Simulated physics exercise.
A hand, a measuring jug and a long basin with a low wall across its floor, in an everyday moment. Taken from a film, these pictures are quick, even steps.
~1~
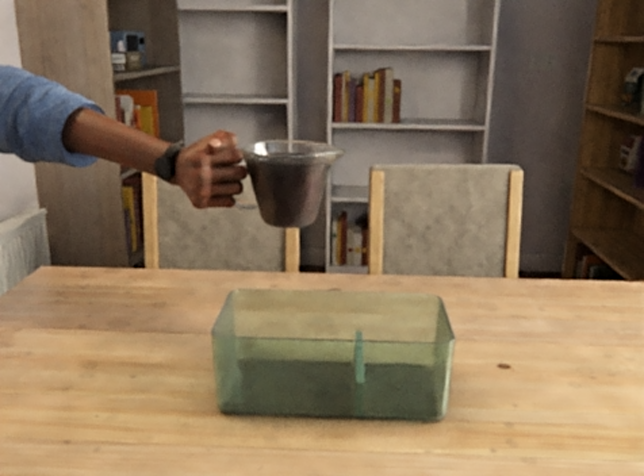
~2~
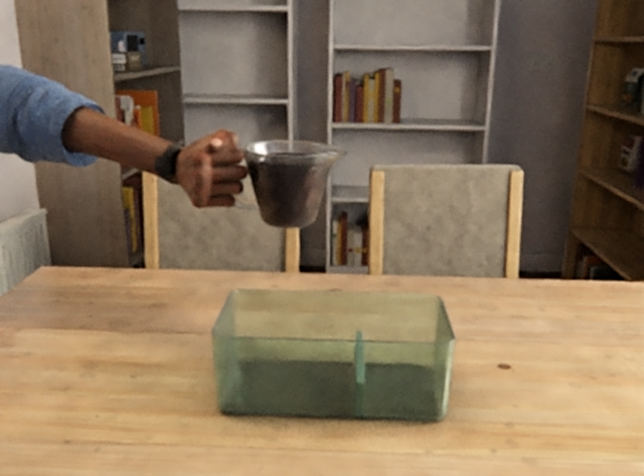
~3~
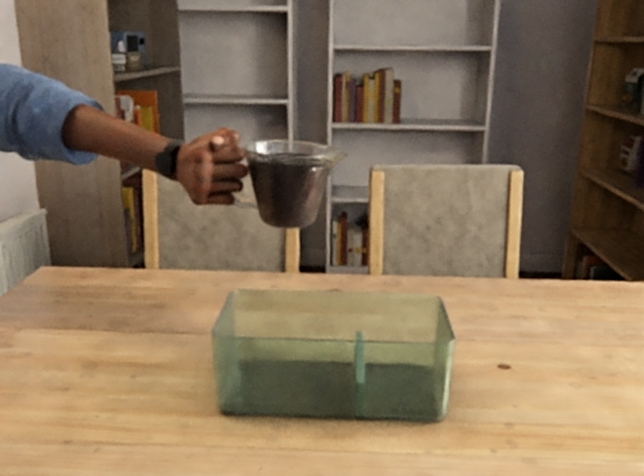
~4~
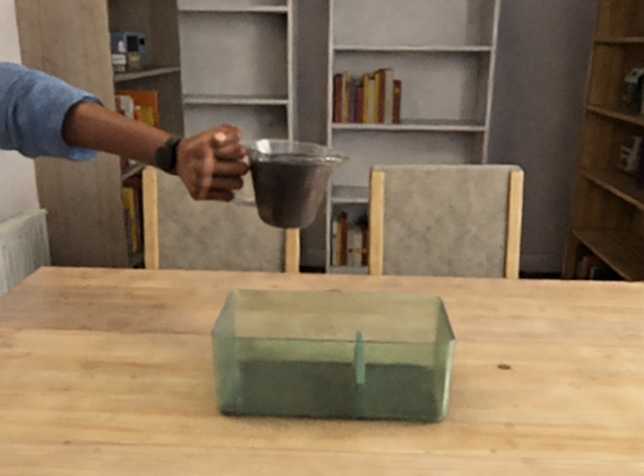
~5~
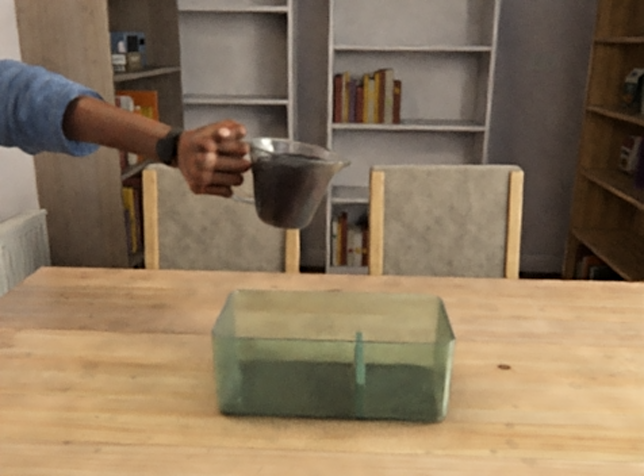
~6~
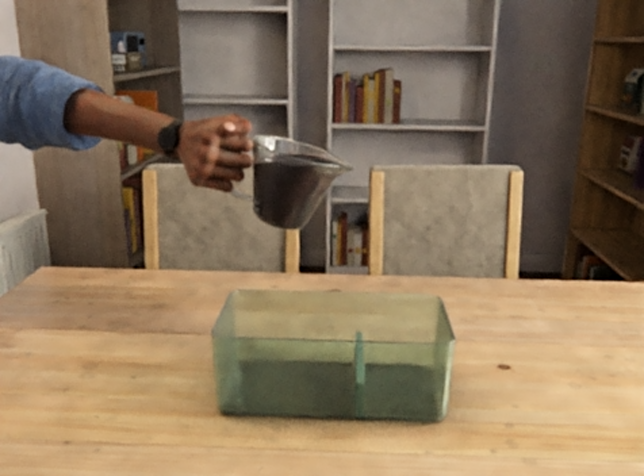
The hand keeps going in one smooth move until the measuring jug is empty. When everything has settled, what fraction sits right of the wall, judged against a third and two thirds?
The portion right of the wall will surpass two thirds.
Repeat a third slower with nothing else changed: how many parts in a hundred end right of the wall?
I'd estimate about 90 percent ends up there.
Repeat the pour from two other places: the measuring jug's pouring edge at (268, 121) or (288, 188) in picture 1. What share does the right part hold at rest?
It comes to 5 % the first time and 5 % the second.
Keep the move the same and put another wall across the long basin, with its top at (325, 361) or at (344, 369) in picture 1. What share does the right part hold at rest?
The first placement leaves close to 90 per cent, the second close to 85 per cent.
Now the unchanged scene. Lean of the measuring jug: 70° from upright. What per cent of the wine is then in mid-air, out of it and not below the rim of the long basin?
Estimate: 30 per cent, roughly.
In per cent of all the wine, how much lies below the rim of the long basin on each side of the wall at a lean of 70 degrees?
Left part close to 0 in a hundred, right part close to 10.
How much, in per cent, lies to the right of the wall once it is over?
Around 90 %.
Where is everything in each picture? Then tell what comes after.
In the first picture, it leans 0°; its right rim is at (347, 151); the wine meets the walls at (249, 158) and (331, 160); the long basin's rim runs from (222, 312) to (447, 318); the wall's top is at (360, 356).
In the second picture, it leans 1°; its right rim is at (348, 152); the wine meets the walls at (249, 158) and (331, 160).
In the third picture, it leans 3°; its right rim is at (349, 154); the wine meets the walls at (250, 158) and (332, 162).
In the fourth picture, it leans 6°; its right rim is at (350, 158); the wine meets the walls at (253, 157) and (333, 162).
In the fifth picture, it leans 10°; its right rim is at (352, 162); the wine meets the walls at (254, 158) and (337, 164).
In the sixth picture, it leans 15°; its right rim is at (354, 168); the wine meets the walls at (257, 160) and (343, 166).
A moment on, the measuring jug is tipped part way and 59 per cent is still to pour, 0 is left of the wall and 10 right of it.
Next, the measuring jug is tipped on its side and 11 per cent is still to pour, 2 is left of the wall and 67 right of it.
Then the measuring jug is tipped on its side and 0 per cent is still to pour, 7 is left of the wall and 89 right of it.
Later the measuring jug is tipped on its side and 0 per cent is still to pour, 8 is left of the wall and 89 right of it.
Finally, 8 per cent lies left of the wall, 89 right of it and 3 outside.
